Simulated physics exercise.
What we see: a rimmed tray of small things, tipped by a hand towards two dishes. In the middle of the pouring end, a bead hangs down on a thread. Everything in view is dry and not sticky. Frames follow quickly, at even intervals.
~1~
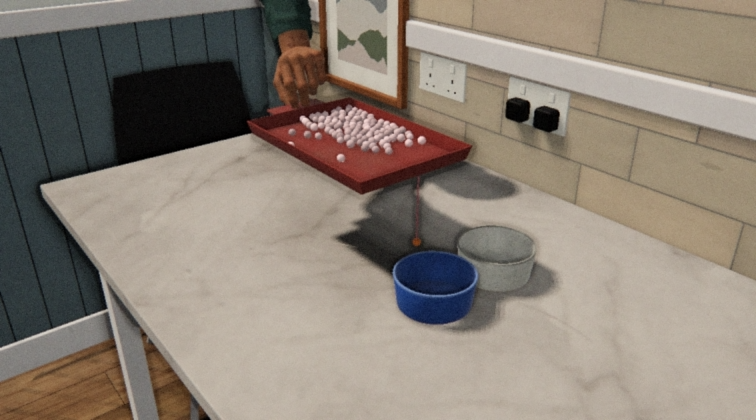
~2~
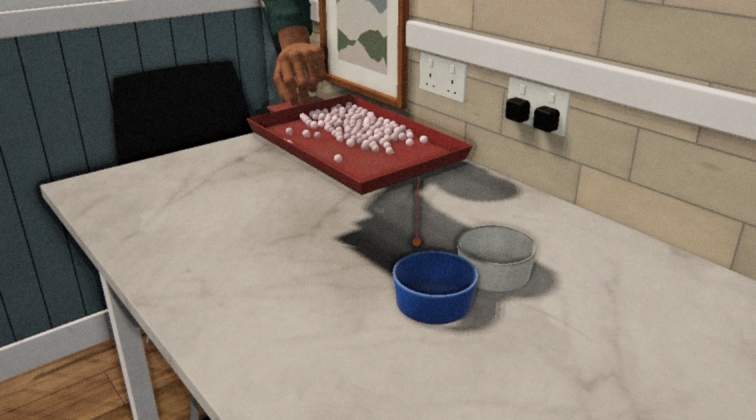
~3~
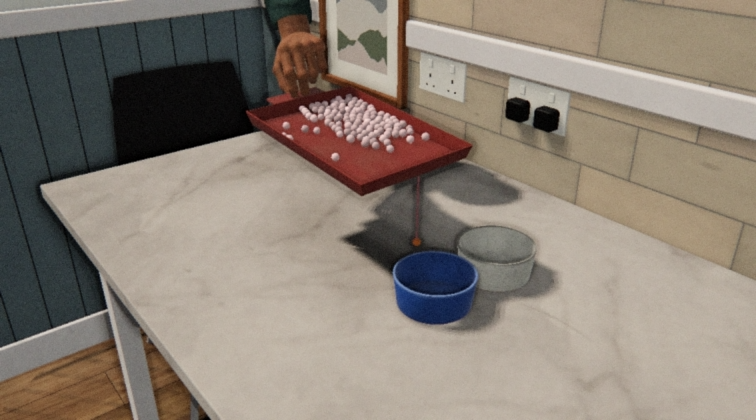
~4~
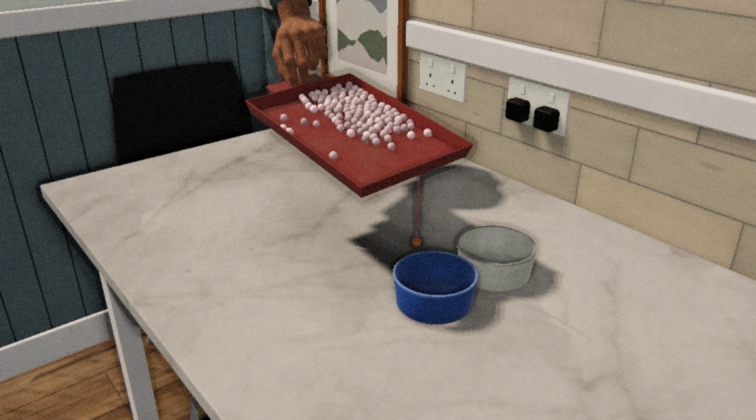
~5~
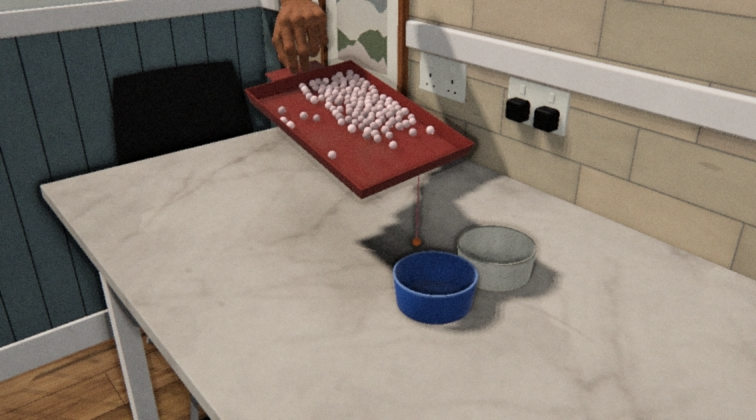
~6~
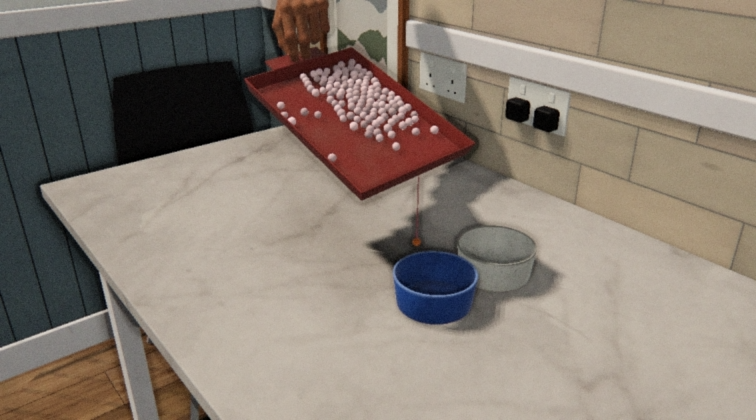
In the video, a hand raises the back of a red rimmed tray of small pale balls above a table with a blue dish and a grey dish, gradually steepening its tilt as the balls shift slightly across it.
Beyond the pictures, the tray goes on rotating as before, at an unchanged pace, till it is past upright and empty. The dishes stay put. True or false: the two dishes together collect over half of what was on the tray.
False, they collect less than half.
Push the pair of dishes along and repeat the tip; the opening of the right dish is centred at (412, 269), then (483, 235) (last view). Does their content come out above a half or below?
With the first shift the pair saves beyond half; with the second, less than a half.
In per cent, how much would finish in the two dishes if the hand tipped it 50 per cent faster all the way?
Roughly 20 percent.
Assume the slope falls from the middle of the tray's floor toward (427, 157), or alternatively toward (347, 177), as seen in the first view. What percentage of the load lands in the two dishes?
About 80 and 0 percent.
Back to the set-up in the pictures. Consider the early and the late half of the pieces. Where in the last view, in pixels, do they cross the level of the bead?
First part (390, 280), rest (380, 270).
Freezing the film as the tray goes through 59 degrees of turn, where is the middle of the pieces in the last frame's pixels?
Near (383, 198).
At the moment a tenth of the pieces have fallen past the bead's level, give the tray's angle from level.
55°, roughly.
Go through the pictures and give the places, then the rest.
In the first frame, corners of the pouring end (361, 179) and (466, 145), level; middle of the load (353, 126), sugar pearls; left dish (464, 304); right dish (525, 272); bead on its thread (417, 242).
In the second frame, corners of the pouring end (362, 180) and (466, 145), level; middle of the load (353, 127).
In the third frame, corners of the pouring end (362, 181) and (467, 144), tipped barely, lowest at the left corner; middle of the load (353, 121), about a tenth on the move.
In the fourth frame, corners of the pouring end (362, 183) and (468, 143), tipped a little, lowest at the left corner; middle of the load (353, 113), about a tenth on the move.
In the fifth frame, corners of the pouring end (363, 186) and (468, 143), tipped a little, lowest at the left corner; middle of the load (354, 105), about a tenth on the move.
In the sixth frame, corners of the pouring end (363, 188) and (469, 142), tipped clearly, lowest at the left corner; middle of the load (356, 99), almost all on the move; left dish (464, 304); right dish (525, 272).
Just after the last frame, tray tipped steeply; roughly half on the tray; about a tenth in the left dish; about a tenth outside both; roughly a quarter in the air.
A moment on, tray tipped right over; about a tenth on the tray; roughly a quarter in the left dish; just a few in the right dish; roughly two thirds outside both; about a tenth in the air.
Further on, tray tipped past a quarter turn; roughly a quarter in the left dish; just a few in the right dish; the larger part outside both.
When it is over, tray tipped past a quarter turn; roughly a quarter in the left dish; just a few in the right dish; the larger part outside both.
